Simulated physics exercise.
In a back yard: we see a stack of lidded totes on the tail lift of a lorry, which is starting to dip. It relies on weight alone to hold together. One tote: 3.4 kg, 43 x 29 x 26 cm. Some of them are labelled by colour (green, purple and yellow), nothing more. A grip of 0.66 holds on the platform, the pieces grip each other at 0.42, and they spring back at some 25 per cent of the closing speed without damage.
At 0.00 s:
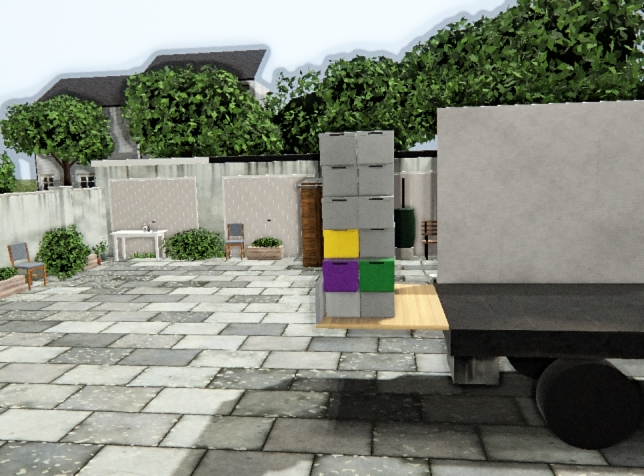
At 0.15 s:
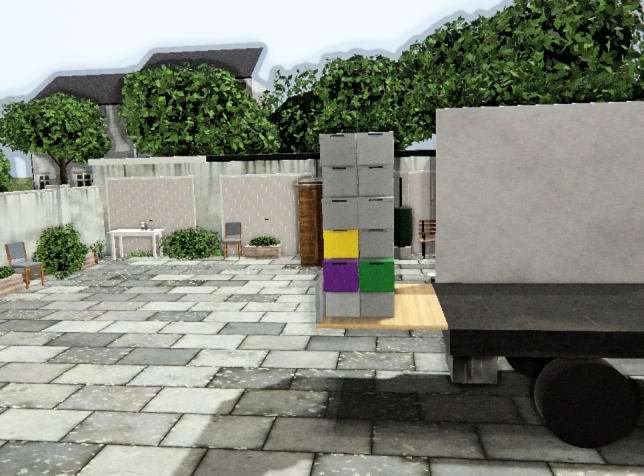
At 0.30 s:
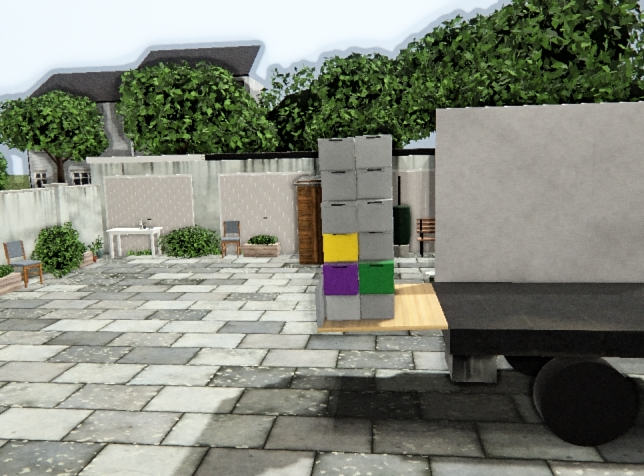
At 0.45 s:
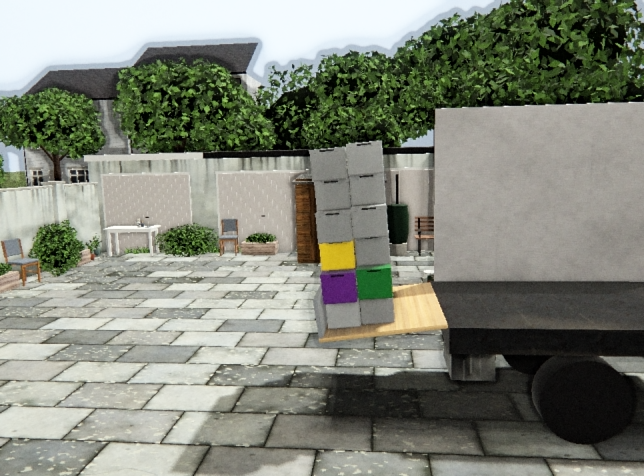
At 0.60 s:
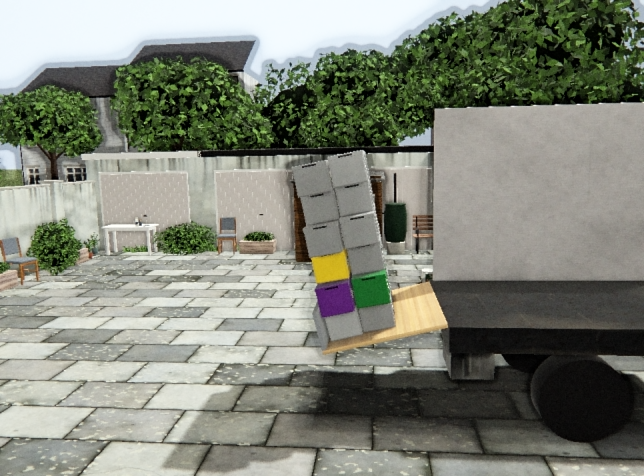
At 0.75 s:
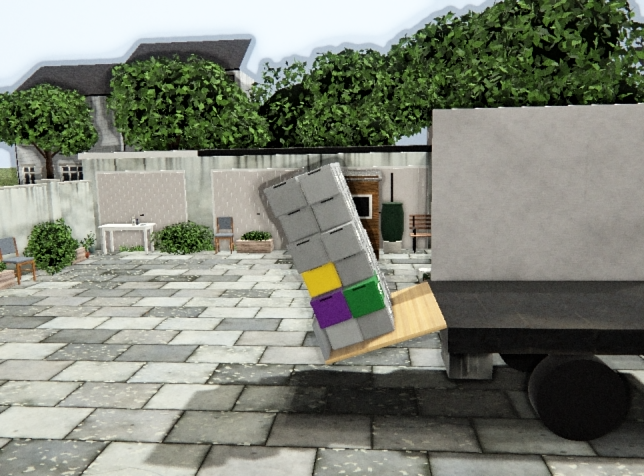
To begin with, a tall stack of mostly grey boxes, with purple, yellow and green ones low down, stands upright on a wooden platform behind a lorry in a paved yard. The platform's outer end dips to the left, and the stack leans further and further left with it.
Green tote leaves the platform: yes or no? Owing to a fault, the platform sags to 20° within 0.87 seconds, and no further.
No.
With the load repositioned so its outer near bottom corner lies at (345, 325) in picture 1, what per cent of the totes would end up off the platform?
After that change, 60 per cent.
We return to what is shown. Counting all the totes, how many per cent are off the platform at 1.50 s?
60 %.
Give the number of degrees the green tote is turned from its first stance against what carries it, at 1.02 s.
Something like 5°, give or take.
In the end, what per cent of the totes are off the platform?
Near 60 per cent.
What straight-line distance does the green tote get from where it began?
About 25 cm.
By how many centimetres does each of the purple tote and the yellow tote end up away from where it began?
Result: Purple at 40 cm, yellow at 170 cm.
By 1.02 s, slope 20°; 15 of the 36 totes off the platform; green tote tilted 7°; yellow tote tilted 31°.
By 1.50 s, slope 20°; 21 of the 36 totes off the platform; green tote moved 24 mm; yellow tote on its side.
When it is over (3.2 s), slope 20°; 22 of the 36 totes off the platform; green tote moved 33 mm; yellow tote on its side; purple tote moved 26 mm. In pixels of the last frame, middles, green tote near (362, 297), yellow tote near (259, 393).
